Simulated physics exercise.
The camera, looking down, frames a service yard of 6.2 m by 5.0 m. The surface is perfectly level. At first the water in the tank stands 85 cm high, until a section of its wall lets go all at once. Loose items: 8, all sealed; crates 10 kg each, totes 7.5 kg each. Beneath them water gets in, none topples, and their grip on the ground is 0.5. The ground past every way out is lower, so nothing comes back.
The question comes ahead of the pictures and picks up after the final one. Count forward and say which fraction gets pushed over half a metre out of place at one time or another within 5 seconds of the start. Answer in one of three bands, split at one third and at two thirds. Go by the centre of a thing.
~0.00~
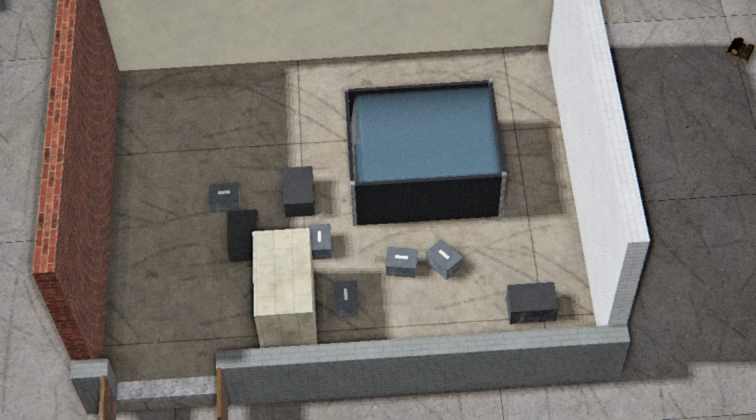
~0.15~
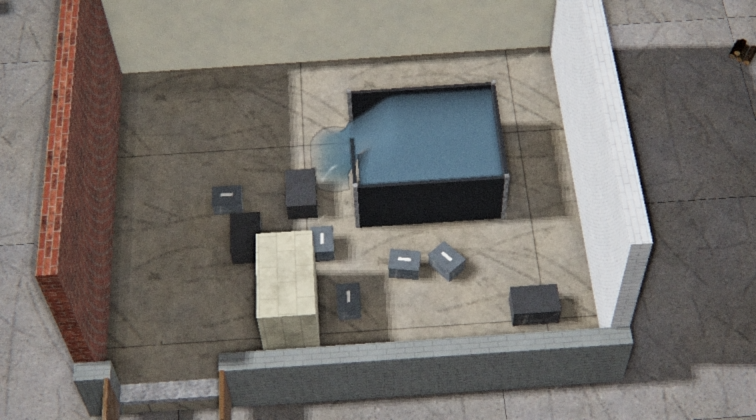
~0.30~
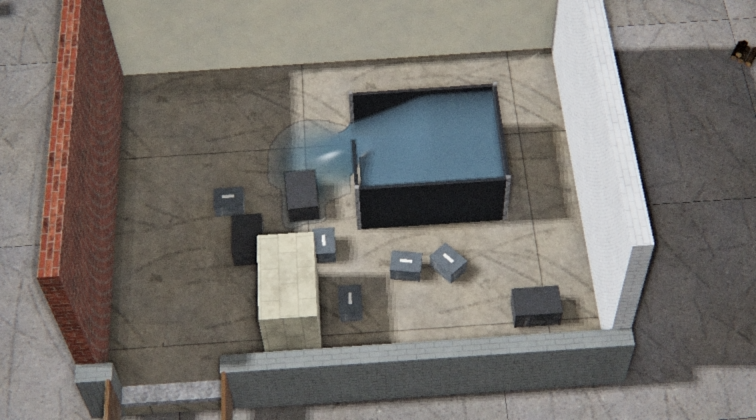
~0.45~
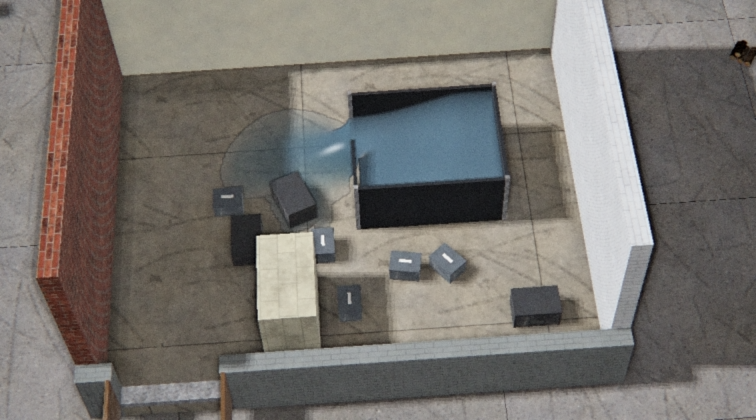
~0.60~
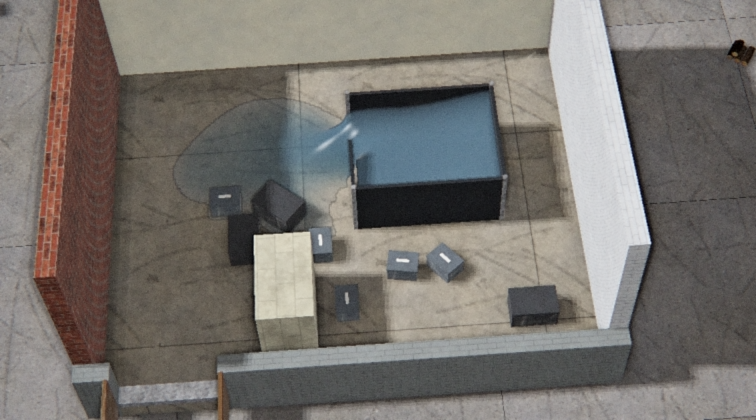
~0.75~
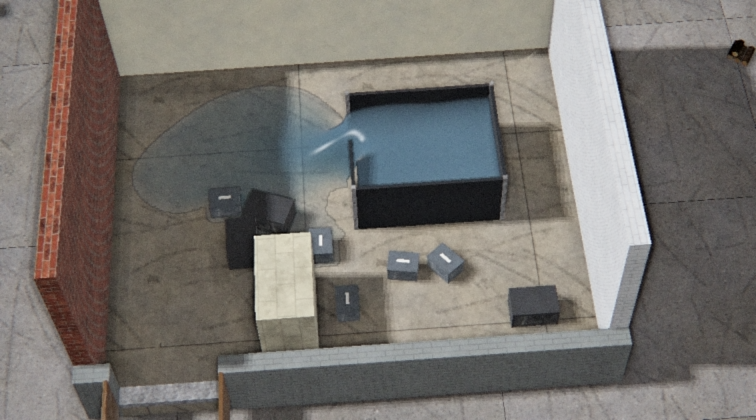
One to two thirds.
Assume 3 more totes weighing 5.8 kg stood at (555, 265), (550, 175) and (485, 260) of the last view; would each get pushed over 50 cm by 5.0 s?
The first comes out within the limit, the second within the limit, the third within the limit.
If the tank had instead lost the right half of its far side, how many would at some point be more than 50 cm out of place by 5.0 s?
So the tally would be 1.
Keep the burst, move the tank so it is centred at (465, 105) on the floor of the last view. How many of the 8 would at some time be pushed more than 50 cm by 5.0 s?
Count: 2.
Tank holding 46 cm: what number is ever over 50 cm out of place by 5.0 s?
I count 2 of them in that case.
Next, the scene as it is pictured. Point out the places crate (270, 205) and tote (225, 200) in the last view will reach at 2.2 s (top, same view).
(236, 259) and (125, 322), roughly.
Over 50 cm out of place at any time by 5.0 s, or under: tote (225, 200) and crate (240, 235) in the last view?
First one exceeds it, second one exceeds it.
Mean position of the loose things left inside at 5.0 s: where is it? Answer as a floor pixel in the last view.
Near (363, 295).
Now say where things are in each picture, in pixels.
A crate at (298, 185) rests on the ground; a crate at (242, 229) rests on the ground; 2.8 m2 under water; 0 of 8 have shifted, in the first frame.
A crate at (301, 187) rests on the ground; a crate at (245, 232) rests on the ground; water covers 3.4 m2; 0 of 8 have shifted, in the second frame.
A crate at (301, 189), on the bottom; a crate at (247, 233) rests on the ground; 4.1 m2 under water; 0 of 8 have shifted, in the third frame.
A crate at (293, 193) rests on the ground, 13 cm from its start; a crate at (246, 233) rests on the ground; 5.2 m2 under water; 1 of 8 have shifted, in the fourth frame.
A crate at (278, 201), on the bottom, 33 cm from its start; a crate at (243, 233), on the bottom; water covers 6.6 m2; 1 of 8 have shifted, in the fifth frame.
A crate at (268, 207) rests on the ground, 49 cm from its start; a crate at (241, 237), on the bottom, 6 cm from its start; 8.3 m2 under water; 2 of 8 have shifted, in the sixth frame.
After 1.1 s 1 of 8 are over 50 cm from their spots; 0 afloat.
After 2.2 s 3 of 8 are over 50 cm from their spots; 1 afloat.
After 3.5 s 3 of 8 are over 50 cm from their spots; 0 afloat.
After 5.0 s 3 of 8 are over 50 cm from their spots, and 3 have been at some point; 2 afloat.
